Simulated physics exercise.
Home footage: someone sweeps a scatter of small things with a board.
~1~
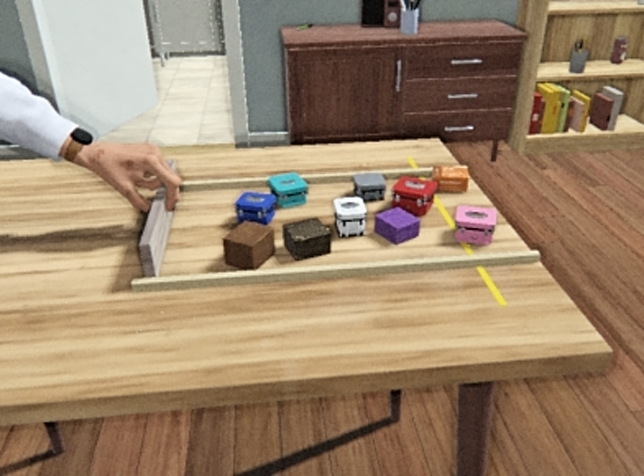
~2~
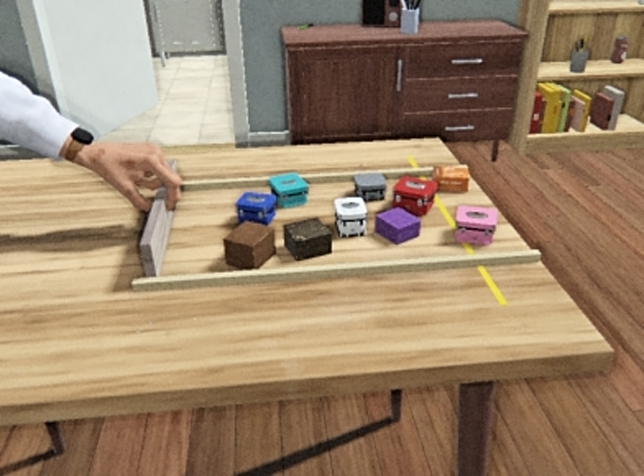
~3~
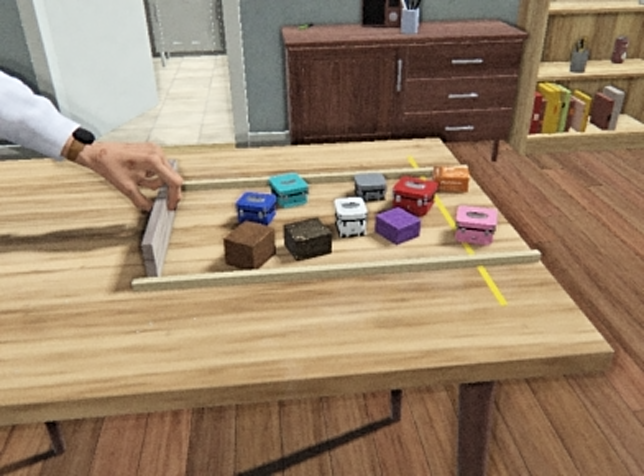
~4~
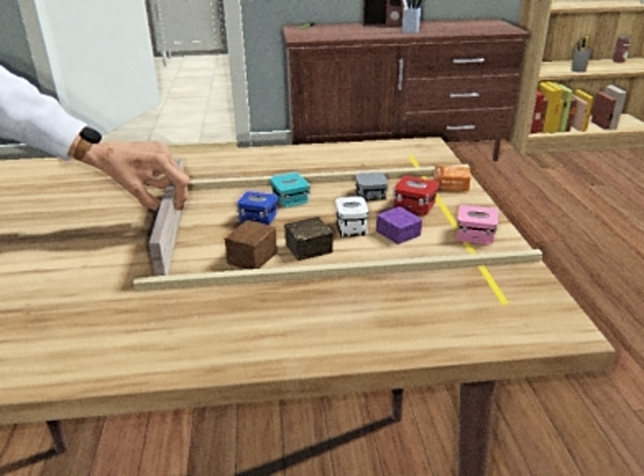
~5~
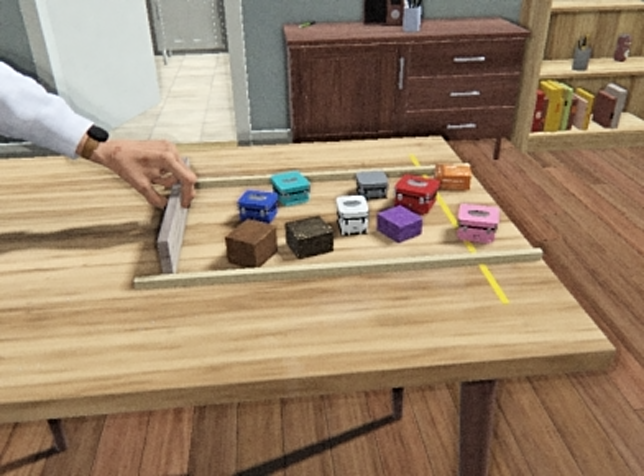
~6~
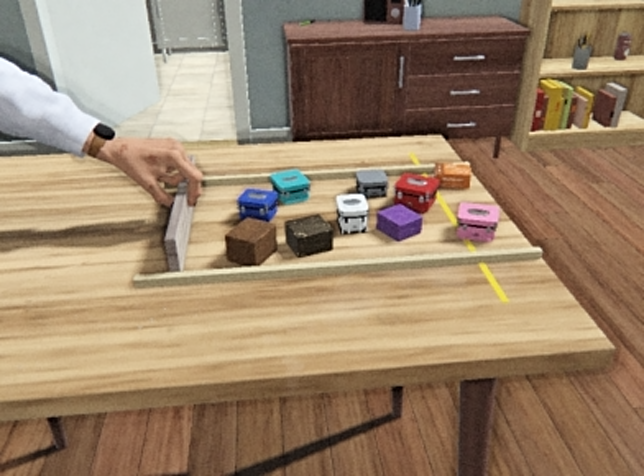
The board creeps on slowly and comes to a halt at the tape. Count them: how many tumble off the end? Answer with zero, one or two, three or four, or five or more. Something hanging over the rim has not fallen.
Three or four.
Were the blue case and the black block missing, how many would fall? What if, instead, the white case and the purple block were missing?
The counts: 2 and 2.
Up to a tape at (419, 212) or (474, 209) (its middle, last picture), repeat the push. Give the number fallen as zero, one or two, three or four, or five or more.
So for the first place I'd say one or two, and for the second five or over.
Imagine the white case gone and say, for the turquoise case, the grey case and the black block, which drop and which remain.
The turquoise case does not fall, the grey case remains up, the black block does not fall.
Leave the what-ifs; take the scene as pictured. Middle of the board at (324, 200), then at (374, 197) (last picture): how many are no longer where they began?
Counting first: 6, next 9.
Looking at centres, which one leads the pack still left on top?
The one in question is the red case.
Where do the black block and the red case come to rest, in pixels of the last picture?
I'd put one close to (514, 222) and the other close to (492, 189).
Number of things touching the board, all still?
It's 4 of them.
A little later, none off yet; orange box at rest near (452, 176); pink case at rest near (477, 222); red case at rest near (416, 193).
Next, none off yet; orange box shifted a little near (467, 174); pink case shifted about its own width near (517, 223); red case shifted about its own width near (461, 192).
When it is over, the number that fall off is three or four; down, purple block, pink case and orange box.
